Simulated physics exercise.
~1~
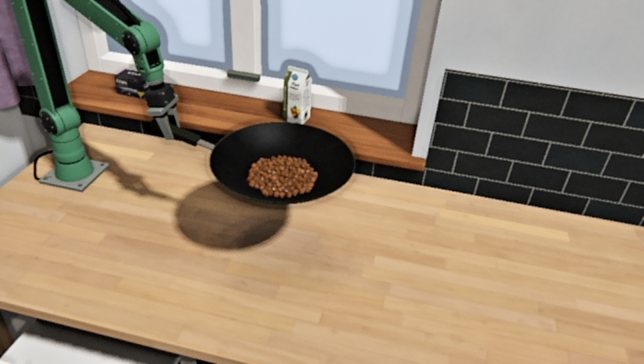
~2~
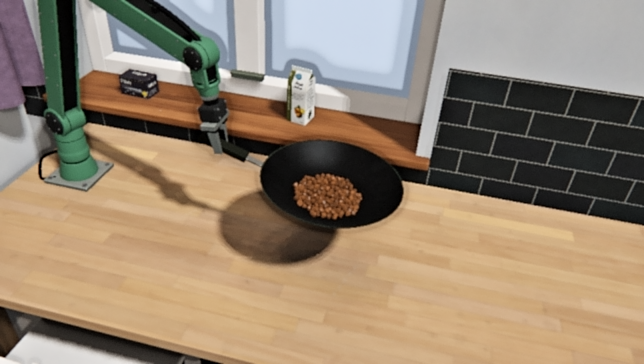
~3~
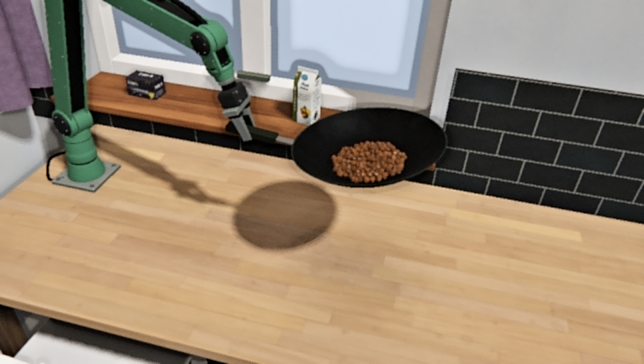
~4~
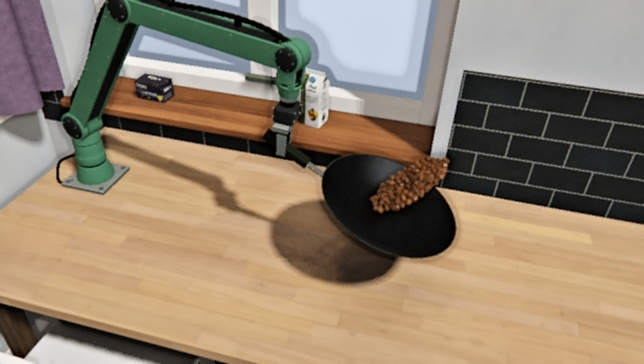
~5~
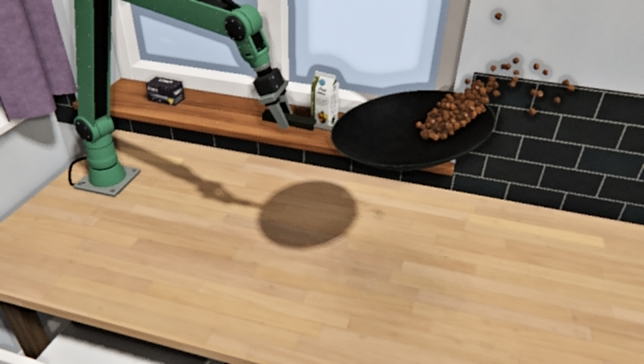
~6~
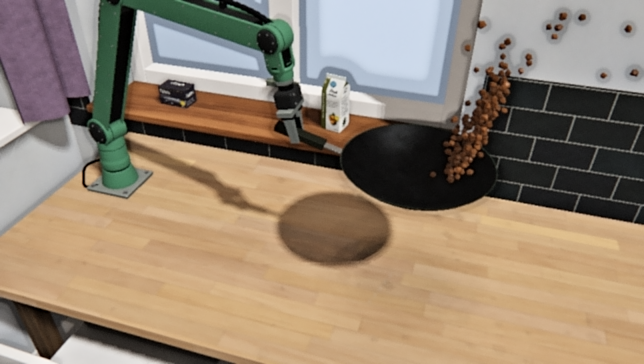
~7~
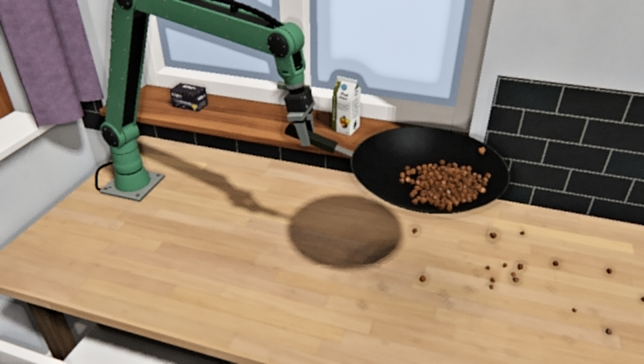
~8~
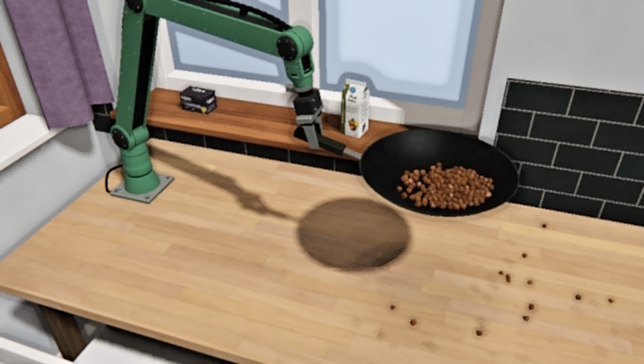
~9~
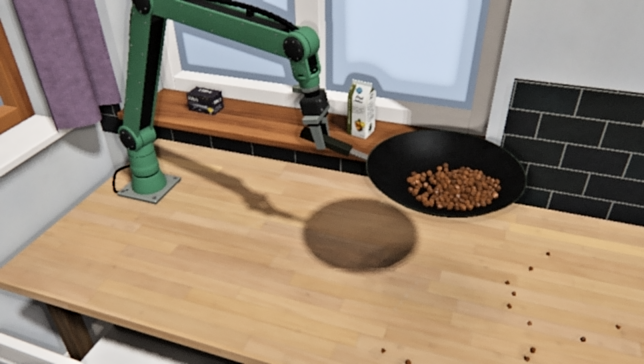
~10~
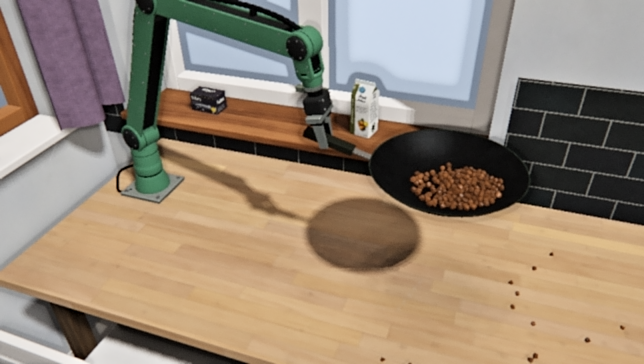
A light wooden kitchen counter is seen from above at an angle, with windows, a wooden sill and black wall tiles behind it. At the left, beside a purple curtain, a green robot arm holds a black wok heaped with small brown pellets, while a carton and a dark box sit on the sill. The arm swings the wok right, dips it forward, then jerks it up, flinging pellets high against the wall. Most drop back into the wok as it levels, but some scatter across the counter. The wok finally hangs still, mostly refilled, with a few strays below.
